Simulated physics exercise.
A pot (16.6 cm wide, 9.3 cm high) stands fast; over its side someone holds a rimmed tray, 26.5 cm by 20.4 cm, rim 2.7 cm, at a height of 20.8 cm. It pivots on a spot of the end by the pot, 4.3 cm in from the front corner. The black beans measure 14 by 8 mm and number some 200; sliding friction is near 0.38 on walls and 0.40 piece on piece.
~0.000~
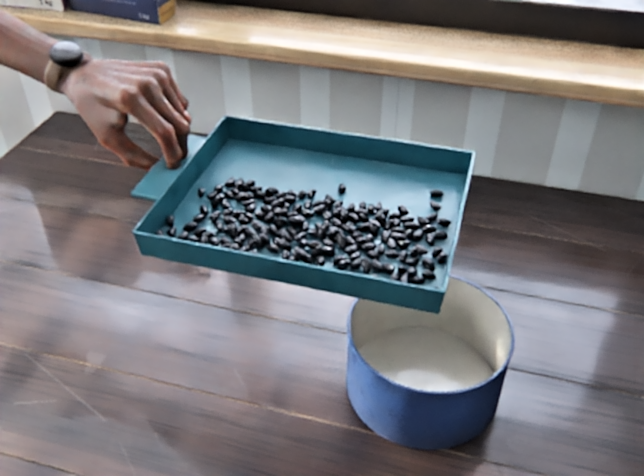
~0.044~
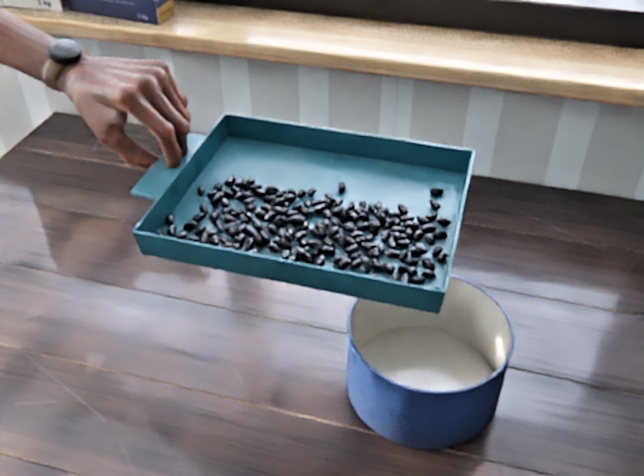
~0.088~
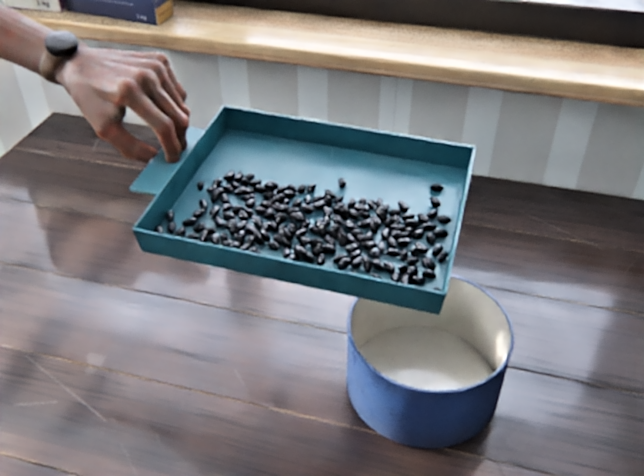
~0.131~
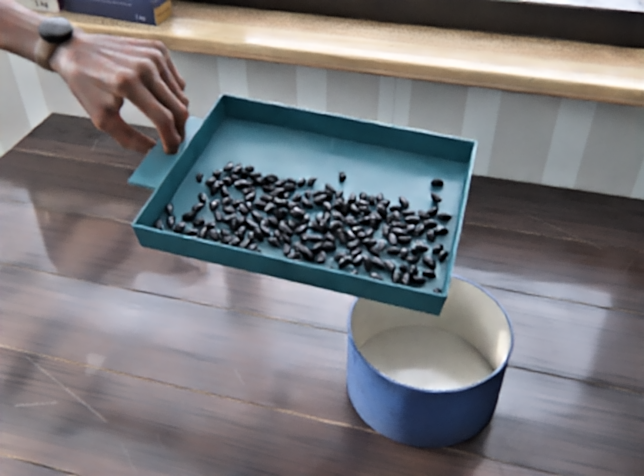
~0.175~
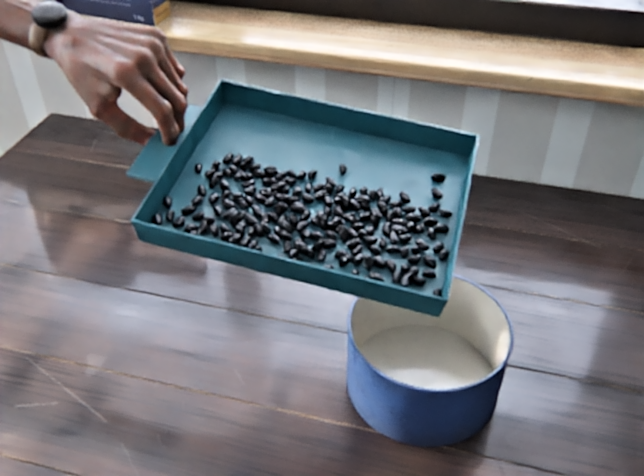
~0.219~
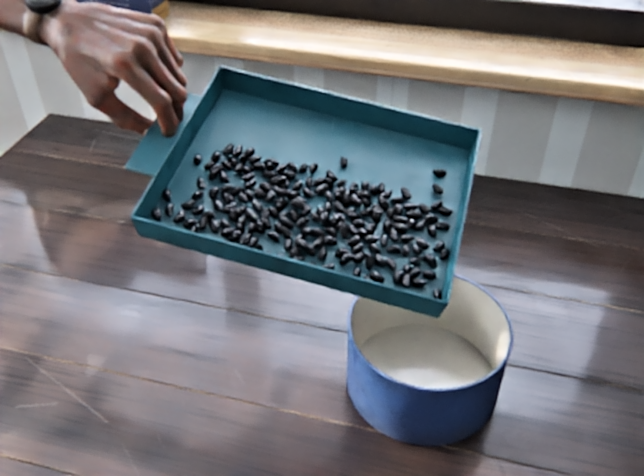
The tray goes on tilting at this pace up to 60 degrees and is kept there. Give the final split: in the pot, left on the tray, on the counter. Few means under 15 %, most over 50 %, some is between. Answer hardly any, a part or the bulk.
Pot: Hardly any, tray: The bulk, counter: Hardly any.
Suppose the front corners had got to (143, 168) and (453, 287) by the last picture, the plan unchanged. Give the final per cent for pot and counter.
Pot 5, counter 15.
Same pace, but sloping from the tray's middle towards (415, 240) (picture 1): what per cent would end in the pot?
About 5 per cent.
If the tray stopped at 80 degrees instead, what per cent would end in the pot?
It would be near 0 per cent.
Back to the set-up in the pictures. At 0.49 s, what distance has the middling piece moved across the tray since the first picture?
About 2 cm.
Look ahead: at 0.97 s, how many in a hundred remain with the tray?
Roughly 100 per cent.
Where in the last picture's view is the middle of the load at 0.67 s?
At about (338, 223).
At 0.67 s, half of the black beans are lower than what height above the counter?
About 26 cm.
Then, at 0.49 s, tilt 37 degrees; the tray holds 100 %, the pot 0 %.
After 0.67 s, tilt 52 degrees; the tray holds 100 %, the pot 0 %.
Then, at 0.97 s, tilt 60 degrees; the tray holds 100 %, the pot 0 %.
At rest (3.0 s), pot 0 %, tray 90 %, counter 10 %.
